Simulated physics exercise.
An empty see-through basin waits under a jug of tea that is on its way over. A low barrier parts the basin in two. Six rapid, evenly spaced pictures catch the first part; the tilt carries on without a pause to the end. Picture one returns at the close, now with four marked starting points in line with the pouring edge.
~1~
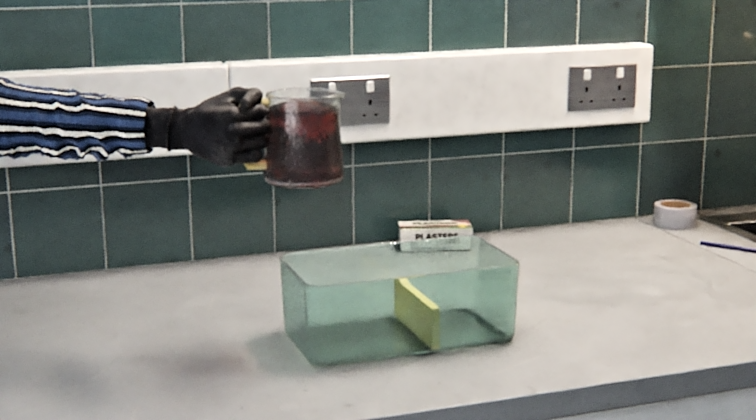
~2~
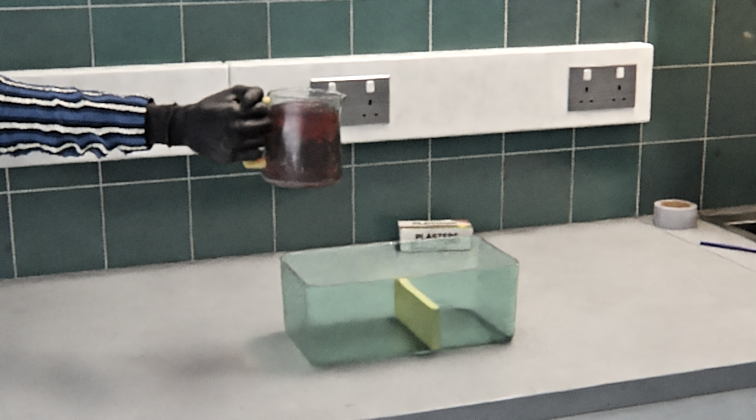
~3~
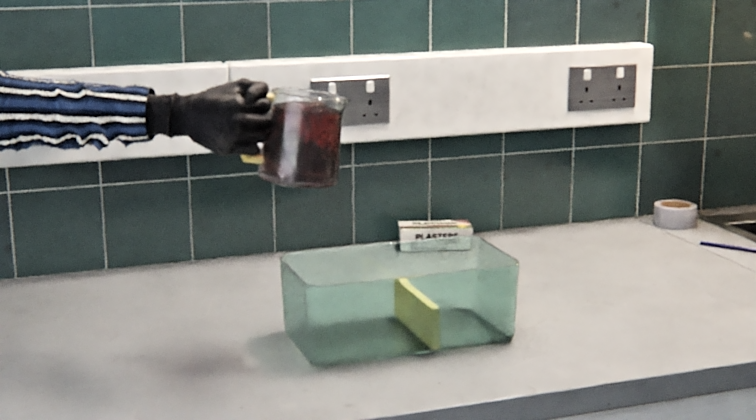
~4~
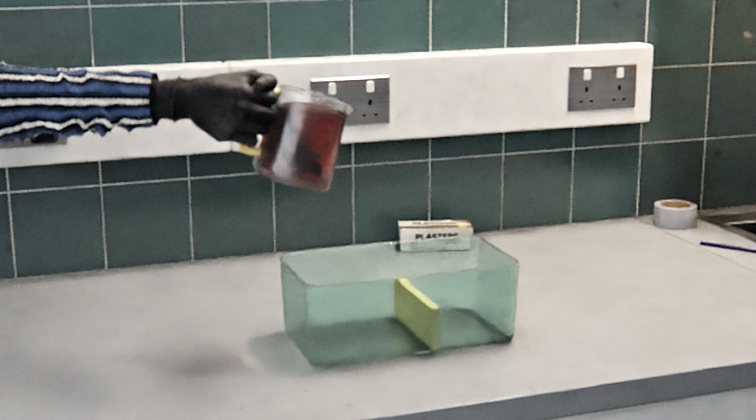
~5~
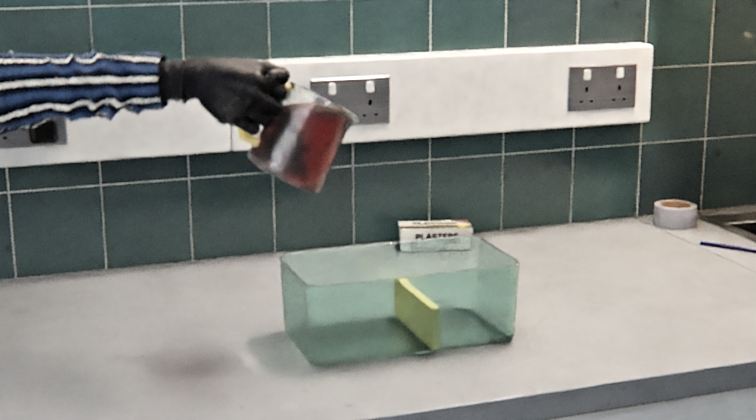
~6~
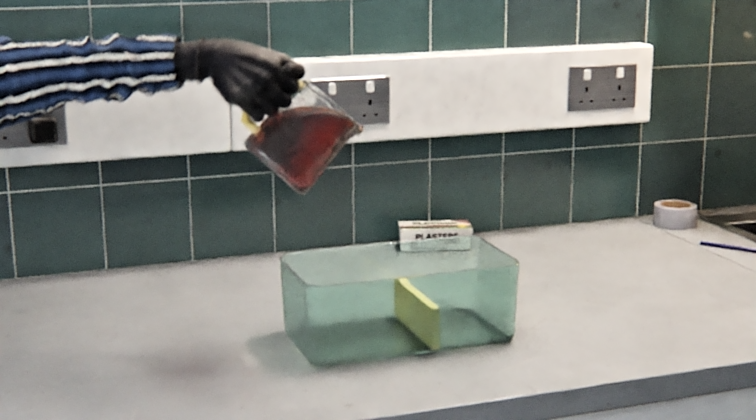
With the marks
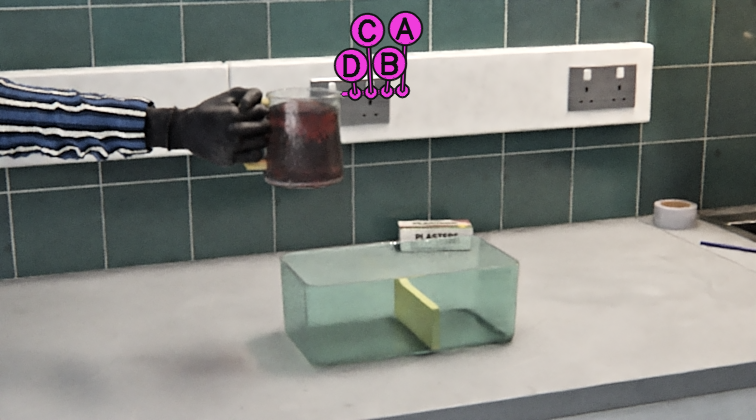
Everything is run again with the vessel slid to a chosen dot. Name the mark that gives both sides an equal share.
Take C.
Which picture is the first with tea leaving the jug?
Picture 6.
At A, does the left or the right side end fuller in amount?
More ends on the right.
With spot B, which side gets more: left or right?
The right side.
On the marked copy, A at (402, 90); B at (386, 91); C at (370, 92); D at (355, 93).
If A is chosen, about 10 % ends left of the wall and 81 % right of it; 9 % is lost outside.
If B is chosen, about 15 % ends left of the wall and 78 % right of it; 7 % is lost outside.
If C is chosen, about 48 % ends left of the wall and 48 % right of it; 5 % is lost outside.
If D is chosen, about 71 % ends left of the wall and 17 % right of it; 13 % is lost outside.
